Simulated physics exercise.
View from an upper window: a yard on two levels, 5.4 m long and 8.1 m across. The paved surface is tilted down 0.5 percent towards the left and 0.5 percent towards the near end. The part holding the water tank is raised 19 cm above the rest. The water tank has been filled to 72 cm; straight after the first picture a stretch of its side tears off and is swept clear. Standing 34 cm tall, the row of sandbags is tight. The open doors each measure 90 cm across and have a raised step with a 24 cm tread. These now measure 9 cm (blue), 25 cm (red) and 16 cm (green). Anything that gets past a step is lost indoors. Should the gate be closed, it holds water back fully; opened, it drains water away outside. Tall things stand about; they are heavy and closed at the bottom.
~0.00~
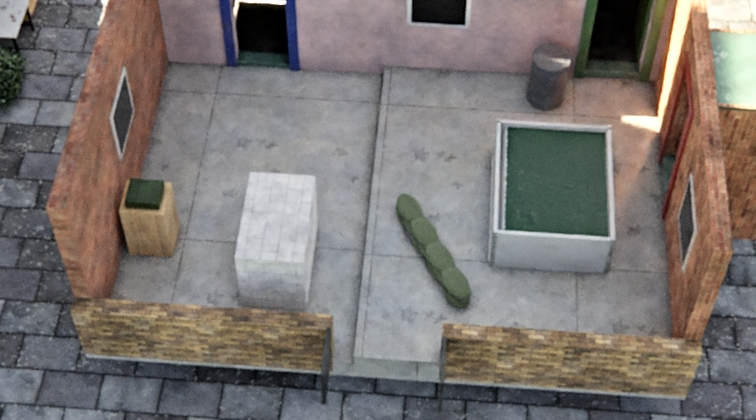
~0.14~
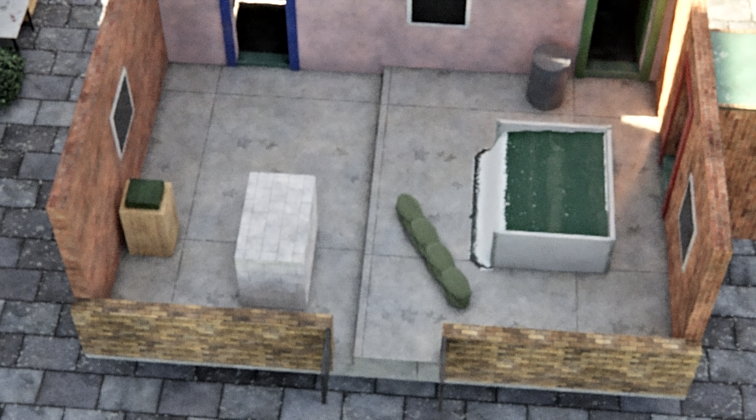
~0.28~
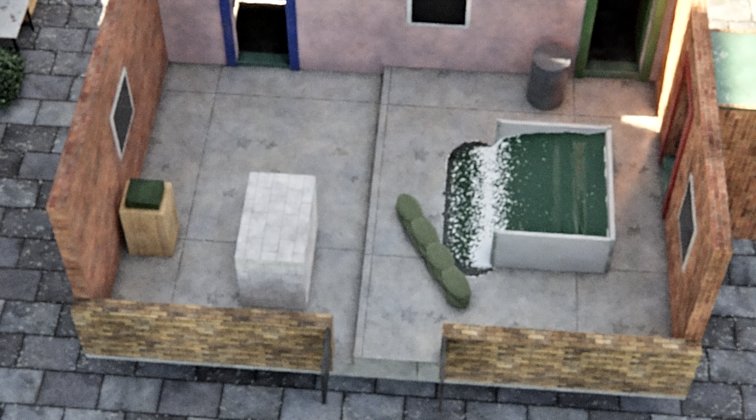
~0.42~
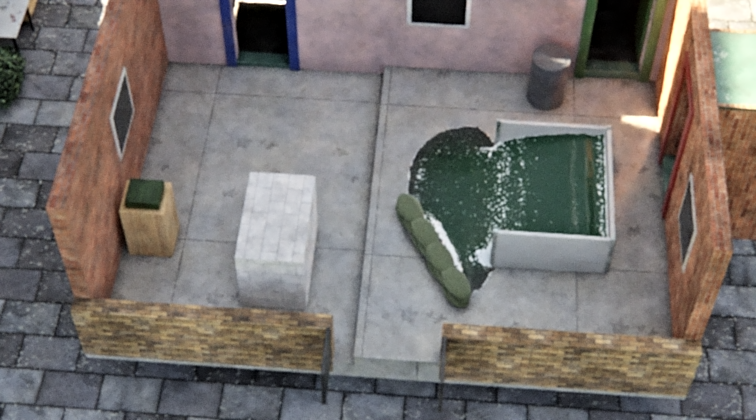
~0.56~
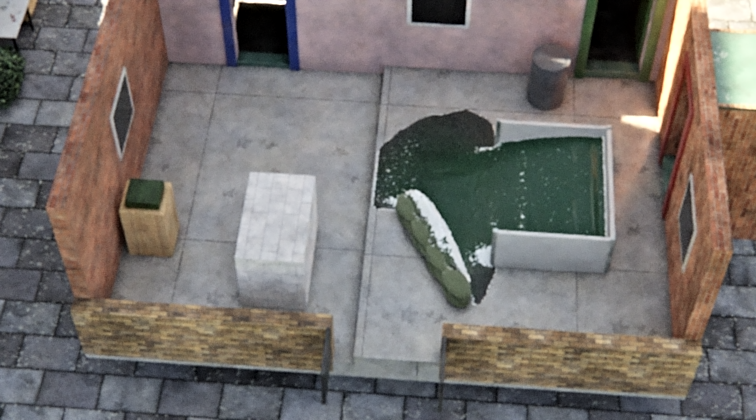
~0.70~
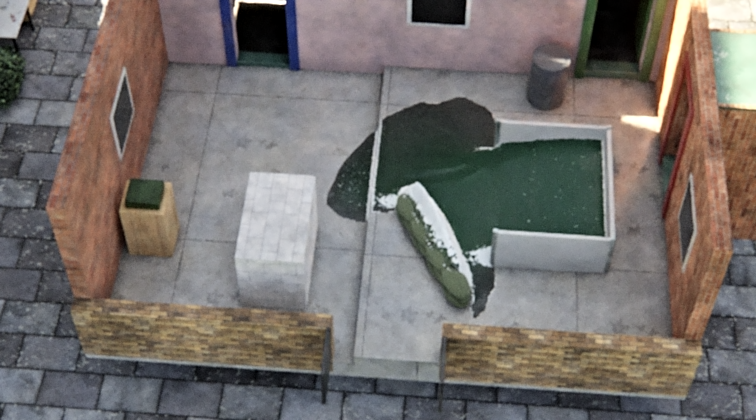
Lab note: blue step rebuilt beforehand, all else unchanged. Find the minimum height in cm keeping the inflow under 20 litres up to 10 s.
Minimum height: About 12 cm.
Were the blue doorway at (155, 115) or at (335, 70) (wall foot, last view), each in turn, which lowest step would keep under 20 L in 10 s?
In turn: About 22 cm, about 13.0 cm.
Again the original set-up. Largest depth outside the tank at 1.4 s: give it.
46 cm.
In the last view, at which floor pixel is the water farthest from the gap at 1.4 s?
Close to pixel (178, 170).
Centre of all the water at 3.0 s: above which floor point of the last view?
It lies near (374, 174) in the last picture.
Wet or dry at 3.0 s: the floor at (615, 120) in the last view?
Point status: Clear.
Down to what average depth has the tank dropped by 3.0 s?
Some 13 cm.
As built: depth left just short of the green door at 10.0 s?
It comes to about 4.5 centimetres deep.
After 1.4 s water covers 40 % of the floor, deepest (46 cm) near (426, 224); it has not reached the blue door.
After 3.0 s water covers 60 % of the floor, deepest (39 cm) near (168, 69); 13 cm at the blue door, 19 litres in over its 9 cm step.
After 10.0 s water covers 90 % of the floor, deepest (14 cm) near (215, 340); 7 cm at the blue door, 42 litres in over its 9 cm step.
At the blue door as built, the water arrived by 2.0 s and peaked near 18 cm at 2.2 s.
With a step of 11 cm, 27 litres would have come in within the 10 s; with 15 cm, 8 litres. So under 20 litres takes about 12 cm.
